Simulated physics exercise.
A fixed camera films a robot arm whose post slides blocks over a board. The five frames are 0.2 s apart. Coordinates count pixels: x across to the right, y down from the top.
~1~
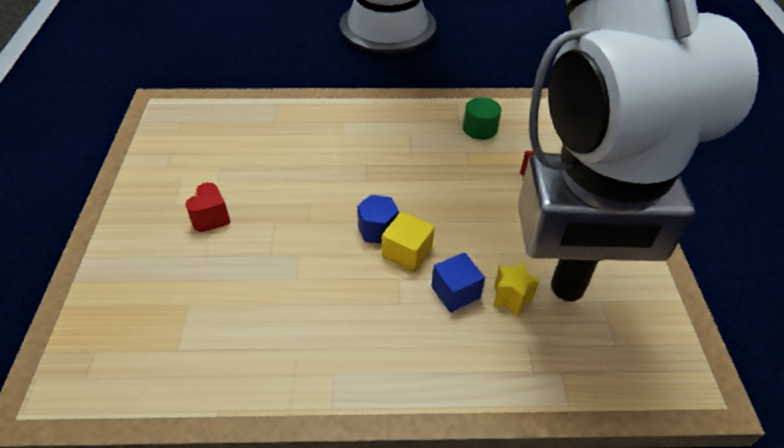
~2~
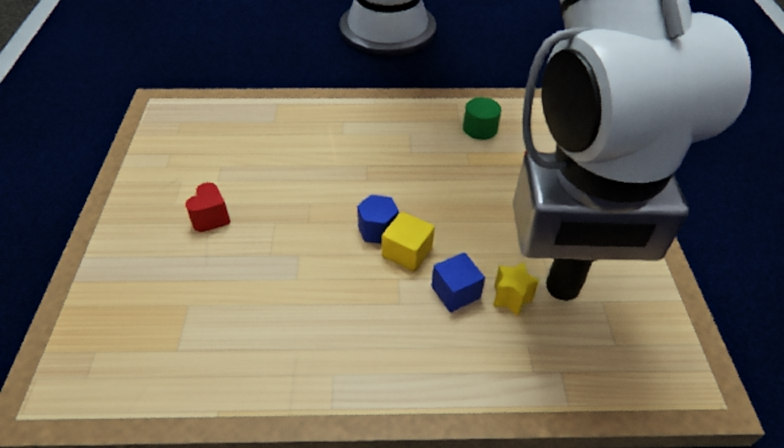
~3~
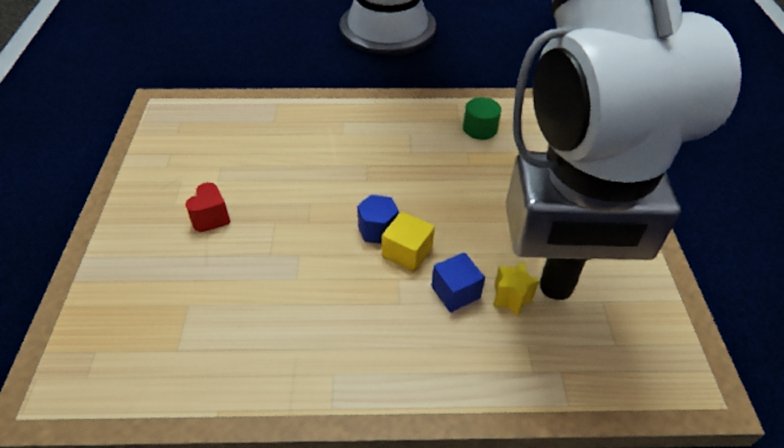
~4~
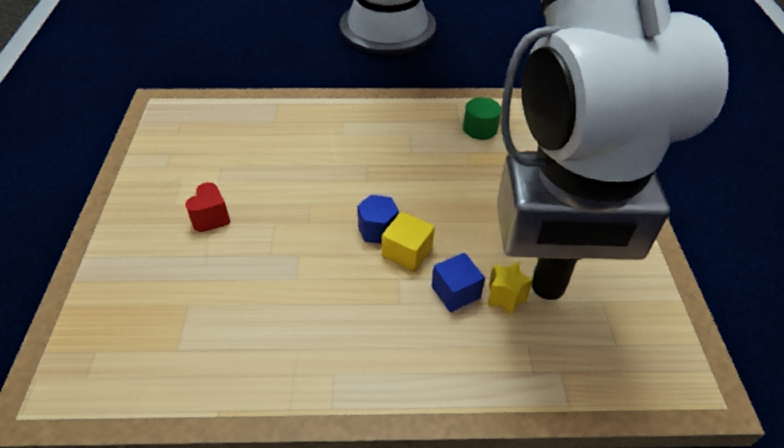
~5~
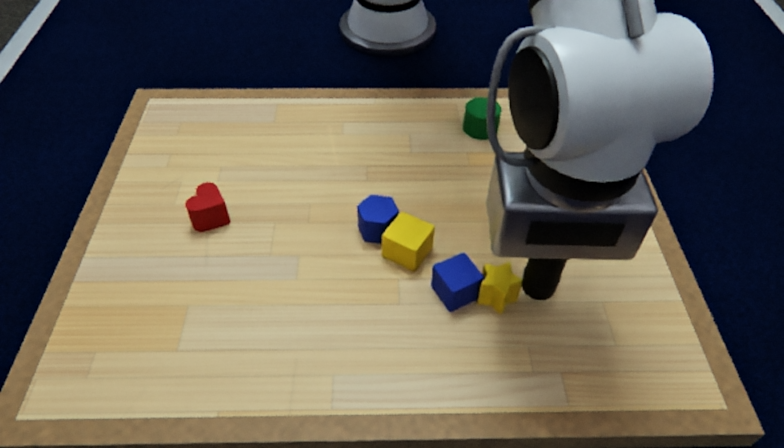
In this clip, a robot arm above a wooden board with several coloured blocks moves its dark post slowly left, then nudges the yellow star a short way left toward the blue square block while the other blocks stay still.
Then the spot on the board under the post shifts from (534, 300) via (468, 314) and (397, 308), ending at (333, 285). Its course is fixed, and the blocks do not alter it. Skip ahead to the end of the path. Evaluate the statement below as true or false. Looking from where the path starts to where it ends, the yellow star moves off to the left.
That claim is true.
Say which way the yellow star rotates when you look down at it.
It swings round anticlockwise.
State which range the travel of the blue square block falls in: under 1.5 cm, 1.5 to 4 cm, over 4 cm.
Beyond 4 cm.
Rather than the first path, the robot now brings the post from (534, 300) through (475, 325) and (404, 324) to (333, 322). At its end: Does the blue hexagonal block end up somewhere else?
Yes, I think so.
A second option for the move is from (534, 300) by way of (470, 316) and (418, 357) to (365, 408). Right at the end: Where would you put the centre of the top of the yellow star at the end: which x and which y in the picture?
Its top centre lands on (414, 301).
What follows on the original path. One third of the way, post at (469, 301); blue square block at (413, 267), turned 60° clockwise; yellow star at (438, 295), turned 20° clockwise.
Two thirds of the way, post at (397, 296); blue square block at (386, 259), turned 120° clockwise; yellow star at (368, 301).
At the end, post at (332, 273); yellow square block unmoved; blue square block at (381, 252), turned 140° clockwise; yellow star at (345, 301), turned 55° anticlockwise.
